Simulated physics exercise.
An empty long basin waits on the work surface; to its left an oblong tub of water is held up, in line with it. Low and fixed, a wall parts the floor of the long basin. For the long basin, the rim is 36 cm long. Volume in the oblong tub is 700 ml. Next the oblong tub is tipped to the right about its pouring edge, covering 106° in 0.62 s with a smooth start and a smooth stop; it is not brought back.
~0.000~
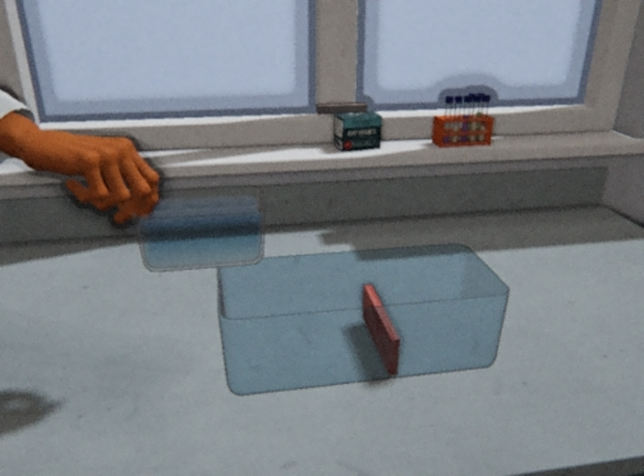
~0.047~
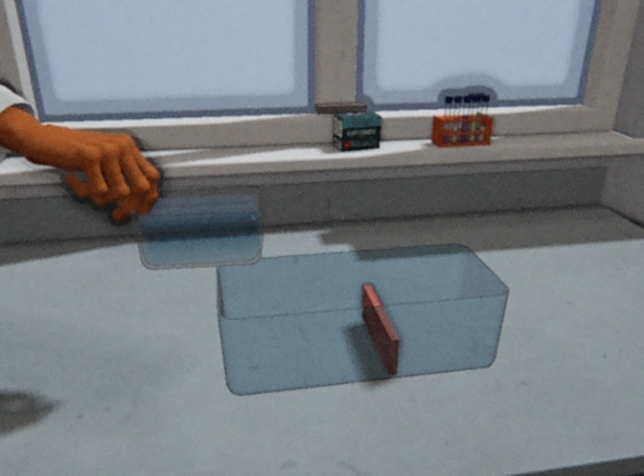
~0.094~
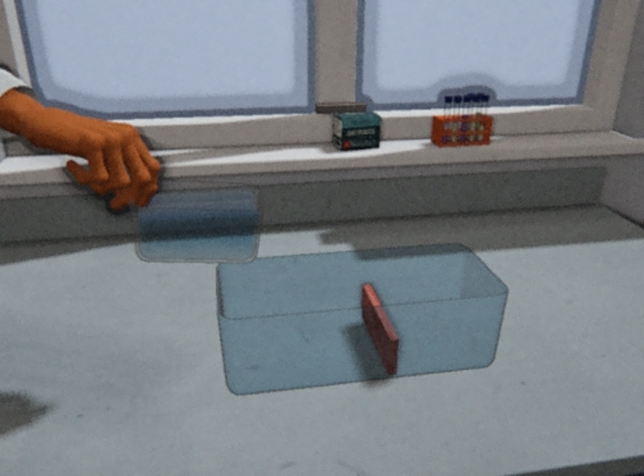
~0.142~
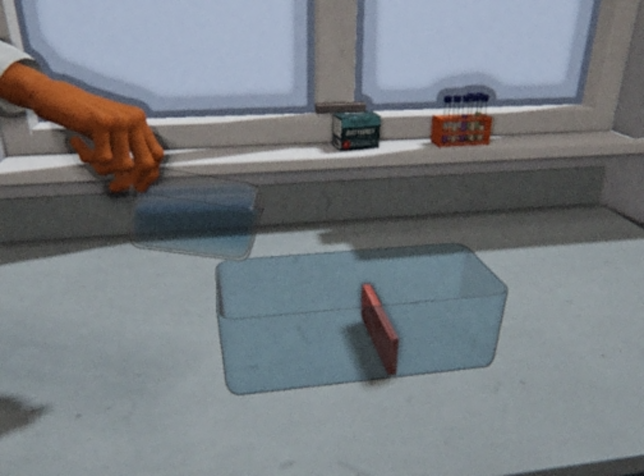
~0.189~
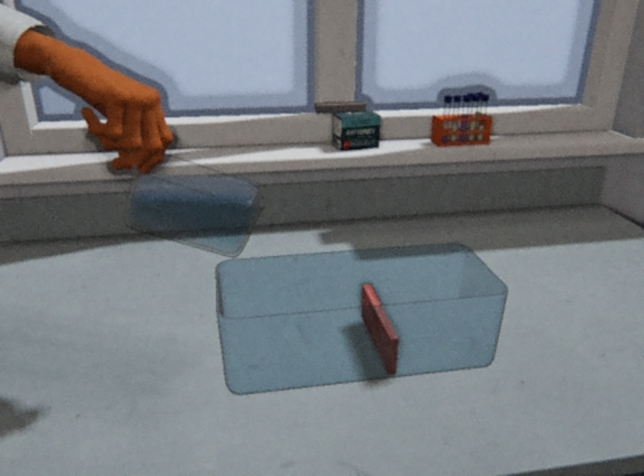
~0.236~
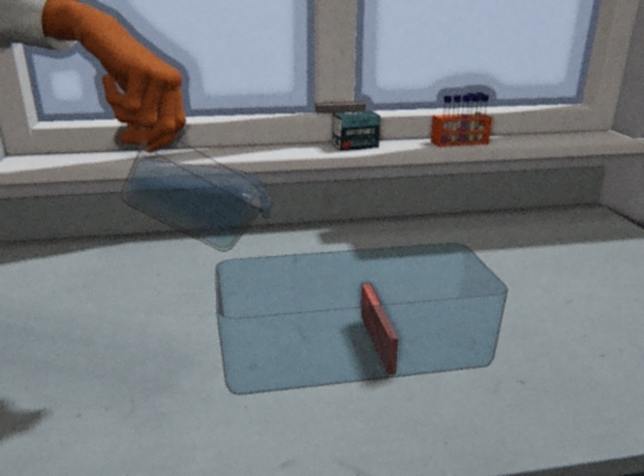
In this clip, an orange-gloved hand above a translucent tub of water moves up and slightly right as the tub tilts steadily down to the right, while a long clear basin with a red dividing wall stays still on the worktop.
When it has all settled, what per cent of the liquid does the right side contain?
The right side contains about 6 per cent.
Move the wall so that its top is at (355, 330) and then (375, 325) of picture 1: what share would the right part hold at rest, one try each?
Respectively close to 60 and 30 %.
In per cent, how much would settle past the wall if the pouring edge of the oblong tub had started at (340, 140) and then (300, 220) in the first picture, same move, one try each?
The first try gives around 80 percent, the second around 55 percent.
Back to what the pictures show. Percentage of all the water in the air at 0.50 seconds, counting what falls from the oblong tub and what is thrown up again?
Near 58 in a hundred.
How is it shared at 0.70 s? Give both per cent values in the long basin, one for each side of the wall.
Around 86 on the left and around 4 on the right.
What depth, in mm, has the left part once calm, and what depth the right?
Roughly 20 mm on the left side and 2 mm on the right side.
After 0.50 s the tilt is 97° and 25 per cent is still to pour, 18 is left of the wall and 0 right of it.
After 0.70 s the tilt is 106° and 1 per cent is still to pour, 87 is left of the wall and 4 right of it.
After 0.90 s the tilt is 106° and 0 per cent is still to pour, 68 is left of the wall and 5 right of it.
After 1.12 s the tilt is 106° and 0 per cent is still to pour, 84 is left of the wall and 5 right of it.
In the end 83 per cent lies left of the wall, 6 right of it and 11 outside.
